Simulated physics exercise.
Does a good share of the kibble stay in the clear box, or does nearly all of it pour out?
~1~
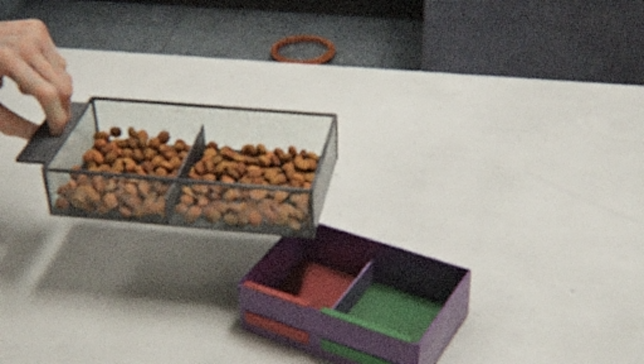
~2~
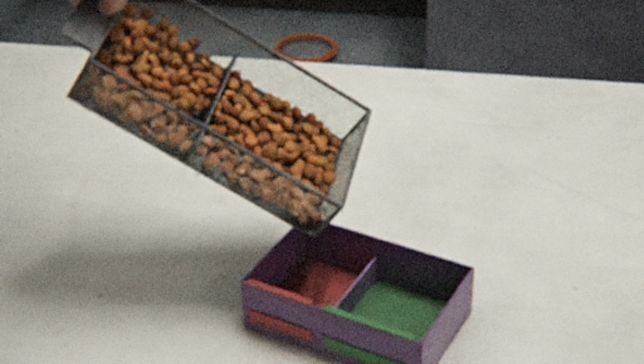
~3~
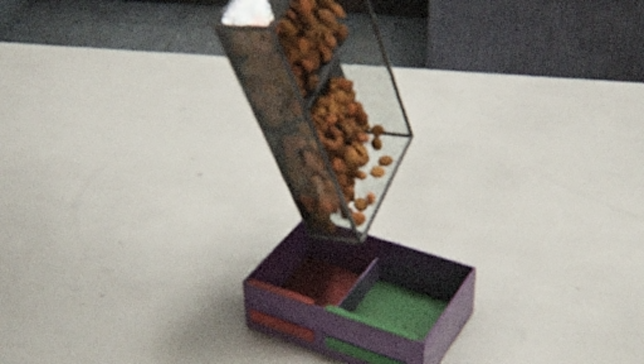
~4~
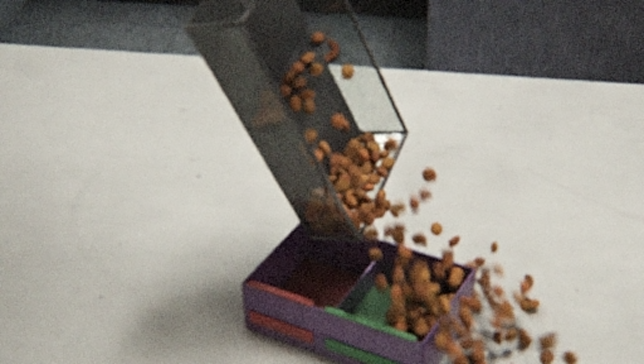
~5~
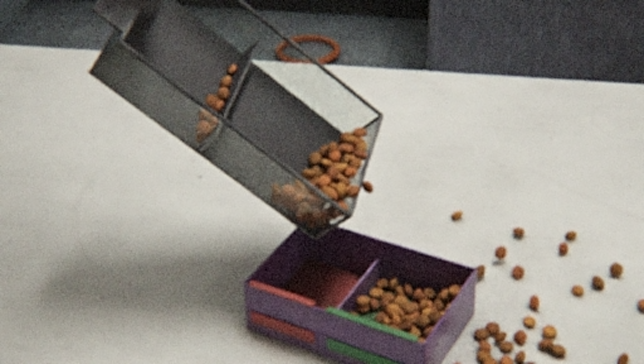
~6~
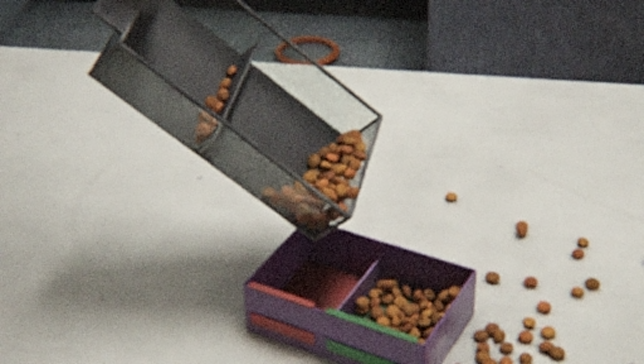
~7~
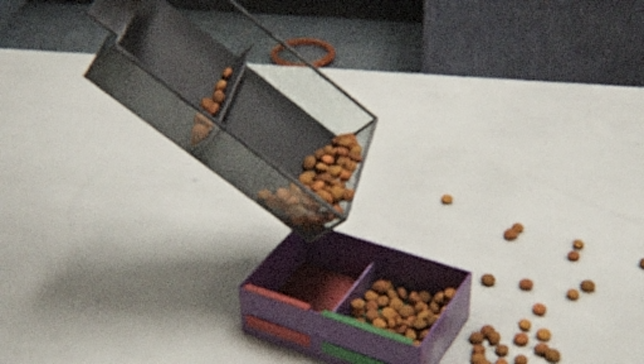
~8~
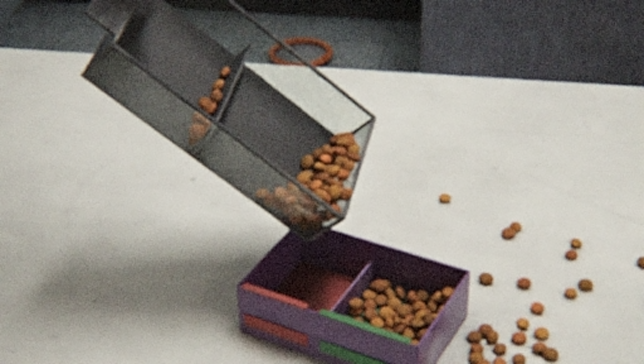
A good share of the kibble stays in the clear box, most of it gathered in the lower corner. The rest lies in the green section and on the table, while the red section gets practically none.
